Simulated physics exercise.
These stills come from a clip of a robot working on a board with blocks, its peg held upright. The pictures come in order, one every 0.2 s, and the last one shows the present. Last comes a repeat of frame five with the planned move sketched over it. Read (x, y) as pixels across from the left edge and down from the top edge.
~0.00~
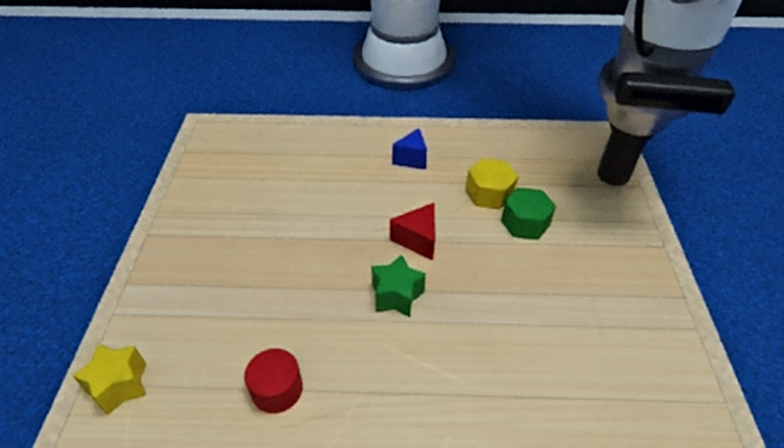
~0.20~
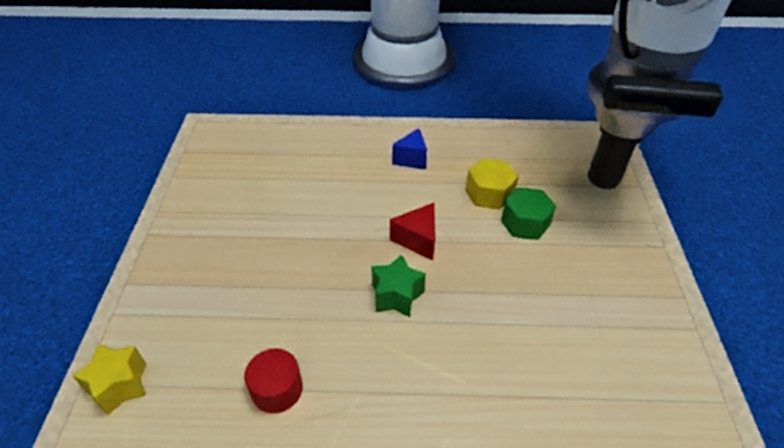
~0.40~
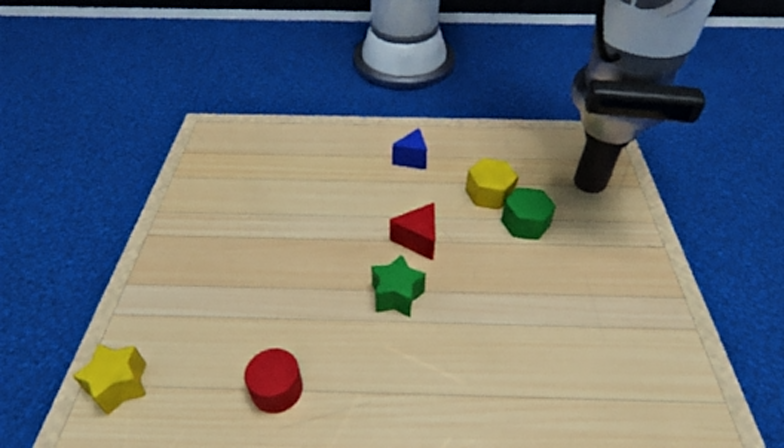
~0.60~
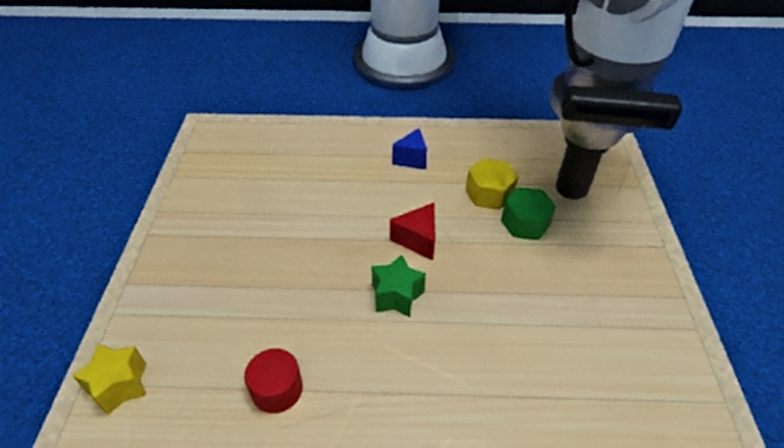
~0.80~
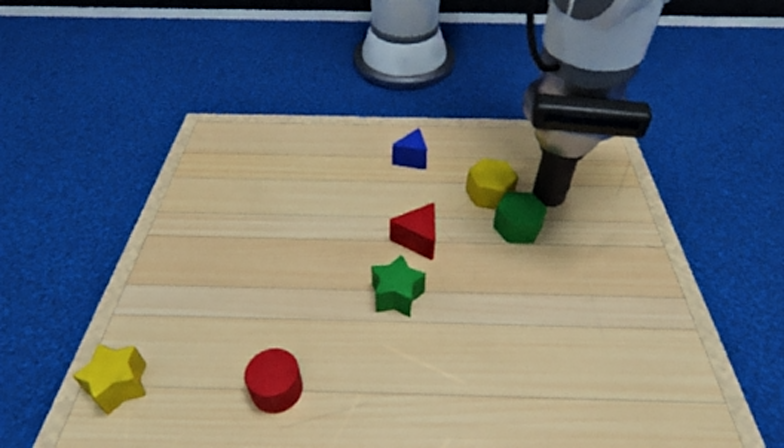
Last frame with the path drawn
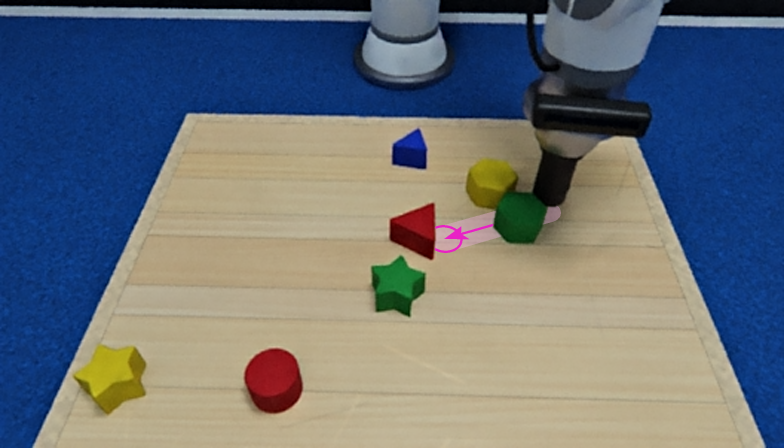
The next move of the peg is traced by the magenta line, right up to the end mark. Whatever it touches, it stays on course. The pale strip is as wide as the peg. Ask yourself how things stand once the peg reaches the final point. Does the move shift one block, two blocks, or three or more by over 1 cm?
One block moves.
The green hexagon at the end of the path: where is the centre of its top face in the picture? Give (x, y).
Its top centre lands on (460, 249).
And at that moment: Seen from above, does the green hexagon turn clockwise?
It seems not.
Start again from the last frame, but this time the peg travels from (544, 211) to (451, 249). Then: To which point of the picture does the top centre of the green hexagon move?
At pixel (446, 261).
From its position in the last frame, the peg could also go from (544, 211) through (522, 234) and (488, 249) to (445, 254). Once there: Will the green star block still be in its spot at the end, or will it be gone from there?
By the last moment, the green star block will have left its place.
Drawn move, from (544, 211) to (444, 239).
The first path, step by step. One third of the way, peg at (514, 206); green hexagon at (494, 222), turned 25° anticlockwise.
Two thirds of the way, peg at (481, 215); green hexagon at (470, 238), turned 50° anticlockwise.
At the end, peg at (446, 225); red triangle at (413, 221); yellow hexagon still; green hexagon at (460, 249), turned 75° anticlockwise.
